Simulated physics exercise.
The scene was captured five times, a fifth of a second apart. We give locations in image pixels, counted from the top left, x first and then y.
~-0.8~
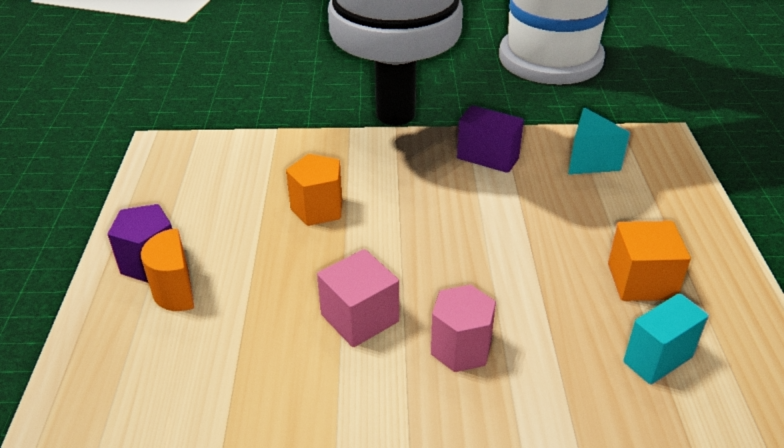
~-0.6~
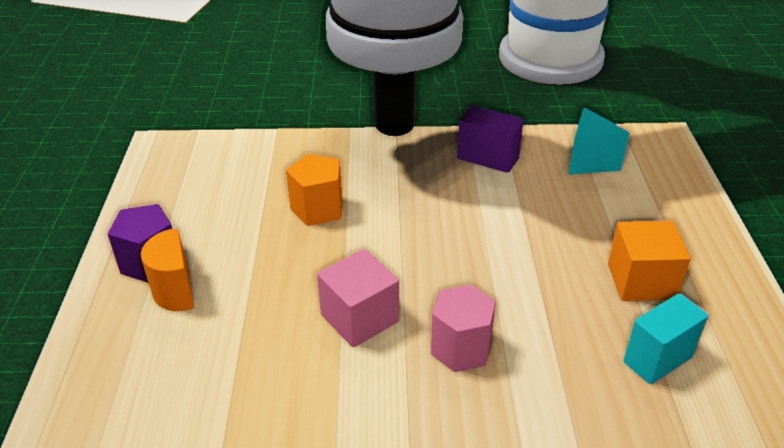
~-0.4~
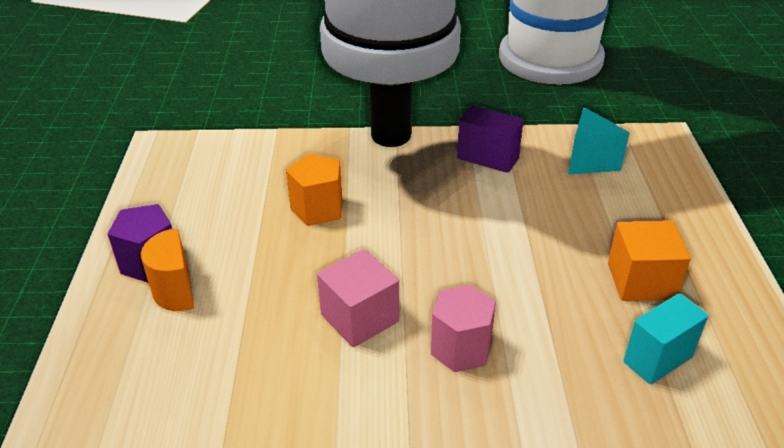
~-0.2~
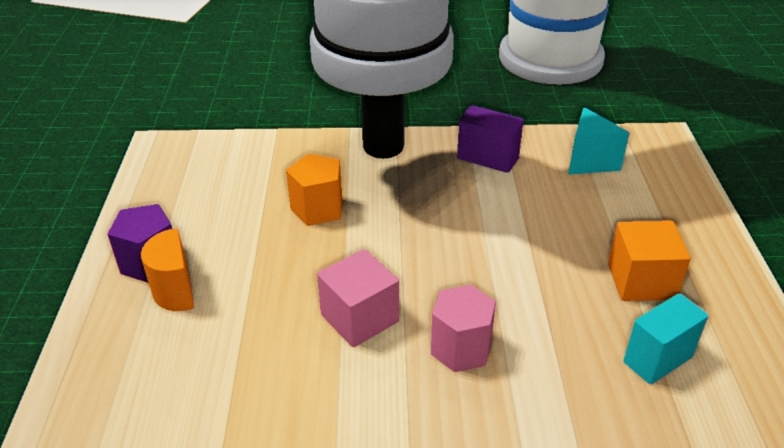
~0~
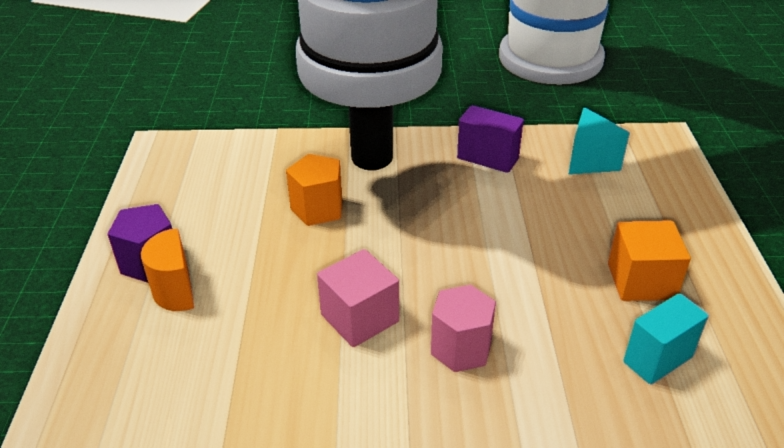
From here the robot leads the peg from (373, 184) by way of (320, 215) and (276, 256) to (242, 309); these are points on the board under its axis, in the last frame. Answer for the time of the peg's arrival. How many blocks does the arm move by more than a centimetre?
Put simply, one block is moved more than 1 cm.
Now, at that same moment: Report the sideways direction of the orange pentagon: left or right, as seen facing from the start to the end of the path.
It's going to go right.
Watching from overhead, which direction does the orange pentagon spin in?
It twists clockwise.
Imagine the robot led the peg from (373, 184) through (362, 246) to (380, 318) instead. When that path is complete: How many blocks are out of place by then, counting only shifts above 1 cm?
I'd say just one block gets shifted by more than about 1 cm.
On the path given first. One third of the way, peg (318, 190); orange pentagon (267, 188), turned 20° clockwise.
Two thirds of the way, peg (272, 231); orange pentagon (226, 205), turned 100° clockwise.
At the end, peg (237, 283); orange D-shaped block still; orange pentagon (226, 205), turned 100° clockwise.
